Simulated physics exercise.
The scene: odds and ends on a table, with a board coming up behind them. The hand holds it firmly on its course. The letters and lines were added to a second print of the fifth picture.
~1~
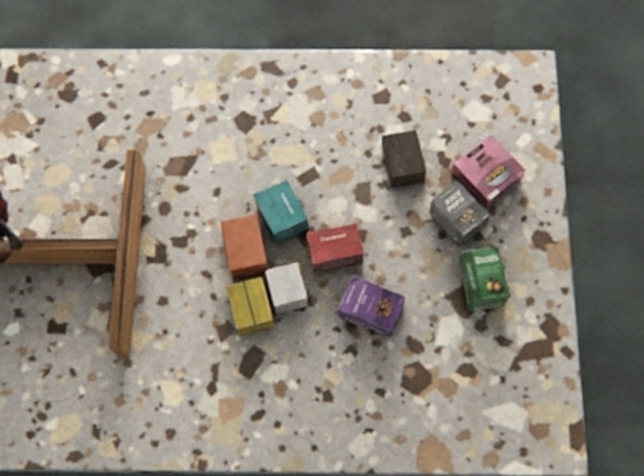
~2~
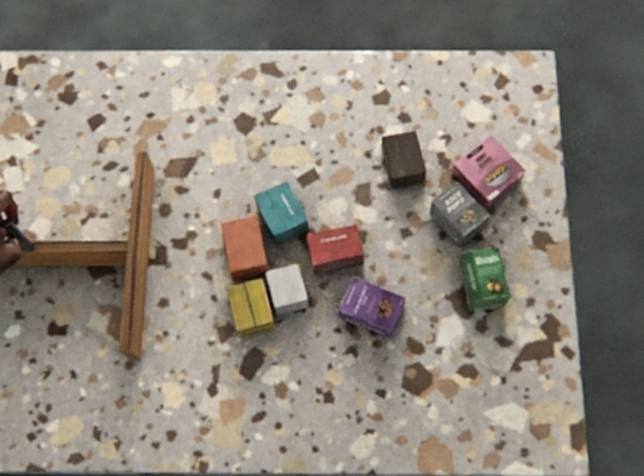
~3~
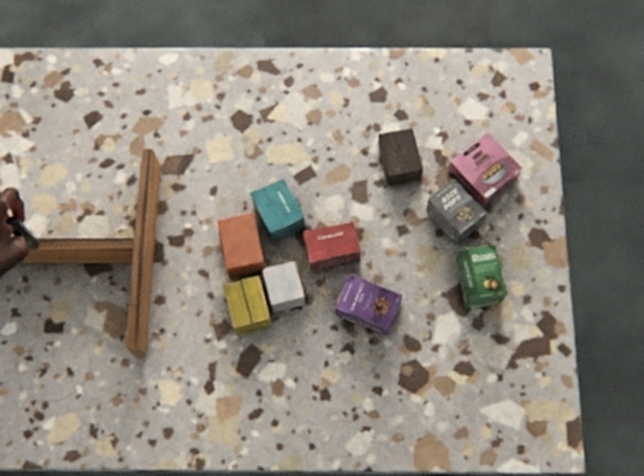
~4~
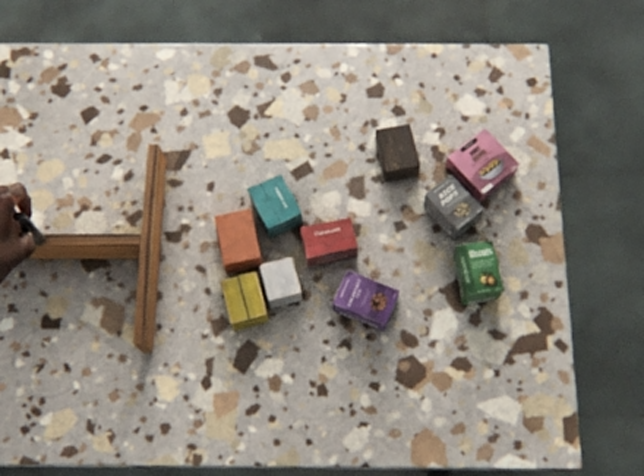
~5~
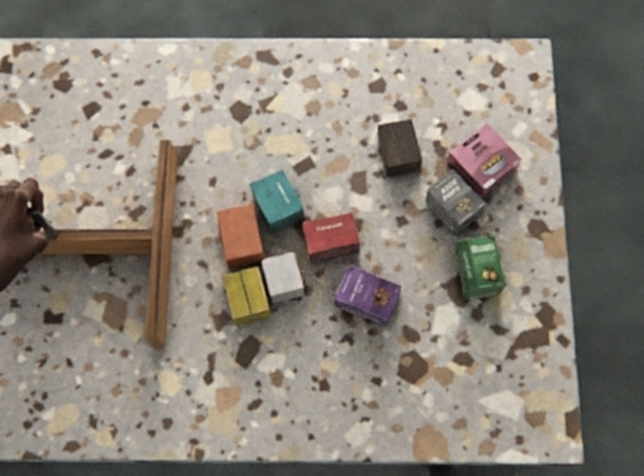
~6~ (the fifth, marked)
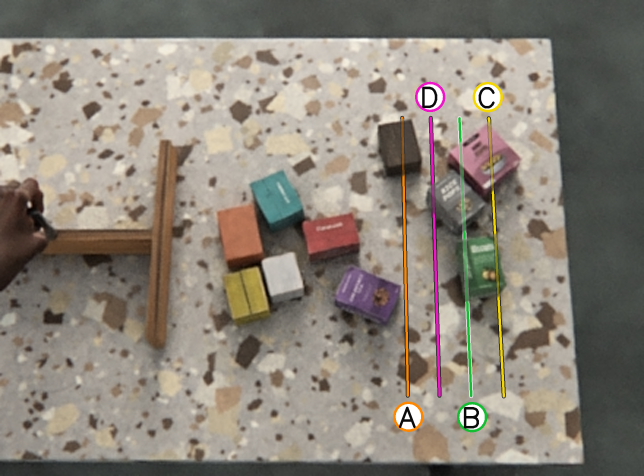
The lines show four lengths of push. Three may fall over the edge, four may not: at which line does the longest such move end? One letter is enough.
It can go as far as C.
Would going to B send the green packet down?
Yes.
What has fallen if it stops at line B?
The green packet goes over.
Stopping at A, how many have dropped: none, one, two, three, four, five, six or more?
In all, none.
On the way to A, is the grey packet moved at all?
By then, yes.
On the marked copy, A at (405, 250); B at (465, 250); C at (496, 250); D at (435, 250).
Following C. Soon after the start, board (279, 236); yellow box (305, 300); purple packet (386, 297).
Later, board (401, 236); green packet (526, 257); purple packet (507, 297).
In the end, board (497, 236); green packet over the edge; purple packet over the edge; three fallen.
As for the rest, A is within the limit but short; B is within the limit but short; D is within the limit but short.
